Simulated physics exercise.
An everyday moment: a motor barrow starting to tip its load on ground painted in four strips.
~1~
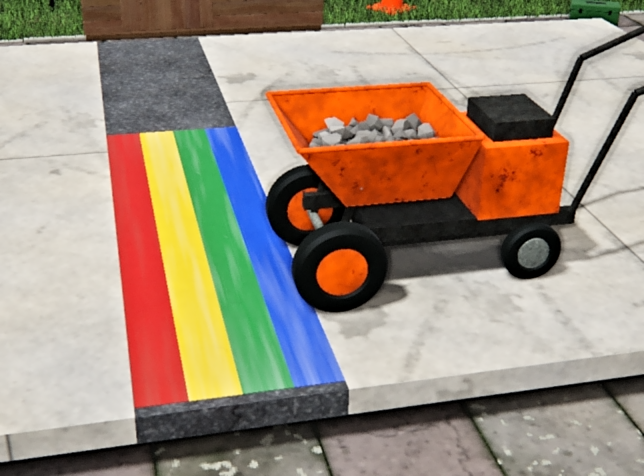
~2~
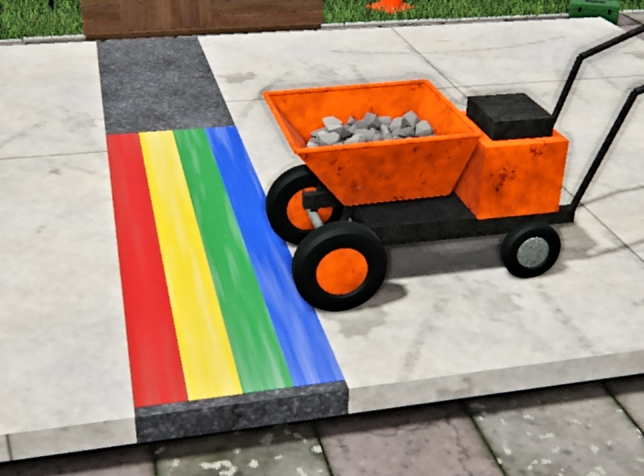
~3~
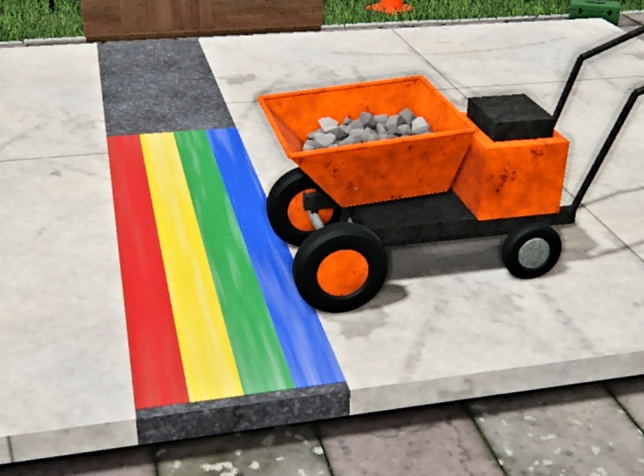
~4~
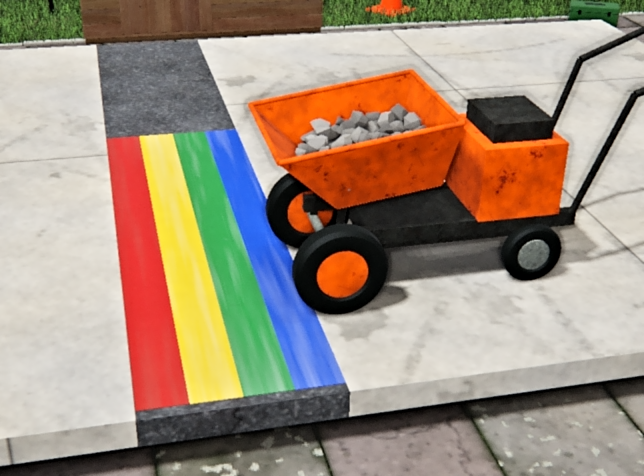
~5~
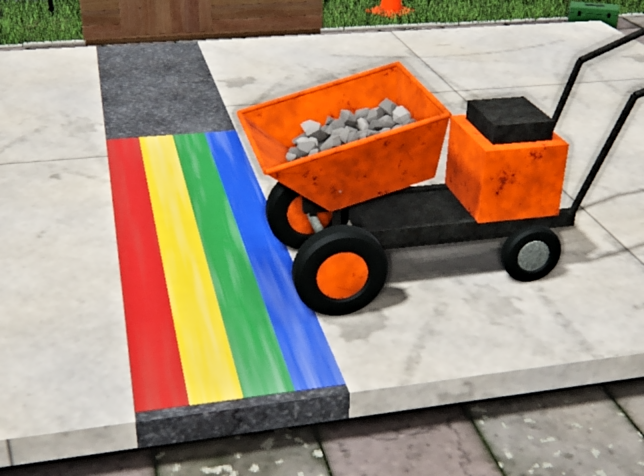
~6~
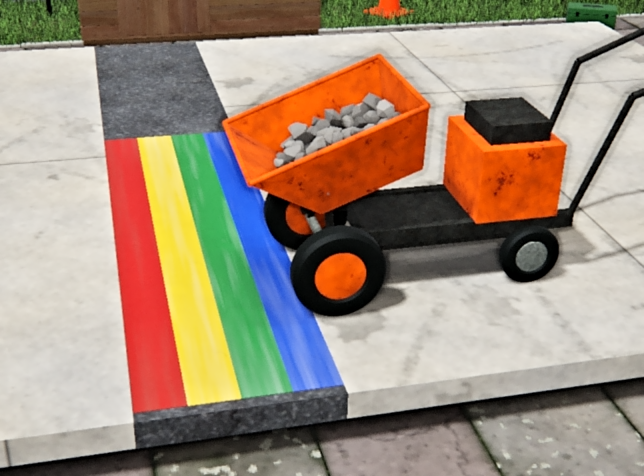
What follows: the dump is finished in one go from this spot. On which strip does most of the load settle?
The red one gets the largest share.
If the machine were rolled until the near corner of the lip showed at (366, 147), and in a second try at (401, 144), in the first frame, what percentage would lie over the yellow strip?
Roughly 30 per cent, and 10 per cent.
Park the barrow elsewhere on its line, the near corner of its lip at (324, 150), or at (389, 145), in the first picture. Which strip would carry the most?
First the strip in yellow, then that green strip.
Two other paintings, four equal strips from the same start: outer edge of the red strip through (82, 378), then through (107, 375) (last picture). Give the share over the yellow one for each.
First some 50, then 30 per cent.
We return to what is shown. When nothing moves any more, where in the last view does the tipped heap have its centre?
Near (149, 291).
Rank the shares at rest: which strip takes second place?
Second comes yellow.
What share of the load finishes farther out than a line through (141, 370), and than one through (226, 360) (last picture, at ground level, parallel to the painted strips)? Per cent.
Roughly 30 per cent, and 90 per cent.
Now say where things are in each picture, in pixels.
The first frame shows lip of the skip (300, 152), level; top of the load (374, 138), broken stones; blue strip (304, 341); green strip (256, 347); yellow strip (206, 353); red strip (156, 359).
The second frame shows lip of the skip (297, 152), tipped barely; top of the load (372, 137).
The third frame shows lip of the skip (290, 156), tipped barely; top of the load (382, 140).
The fourth frame shows lip of the skip (279, 163), tipped a little; top of the load (374, 138).
The fifth frame shows lip of the skip (266, 173), tipped a little; top of the load (383, 139).
The sixth frame shows lip of the skip (250, 184), tipped clearly; top of the load (384, 130); blue strip (302, 346); green strip (254, 352); yellow strip (205, 358); red strip (154, 364).
Just after the last frame, skip tipped steeply; every one in the skip.
A moment on, skip tipped right over; the larger part in the skip; about a tenth over the yellow strip; about a tenth over the red strip.
Further on, skip tipped right over; about a tenth in the skip; roughly a quarter over the yellow strip; roughly half over the red strip; roughly a quarter off the paint.
When it is over, skip tipped right over; about a tenth in the skip; not one over the blue strip; not one over the green strip; roughly a third over the yellow strip; roughly half over the red strip; roughly a quarter off the paint.
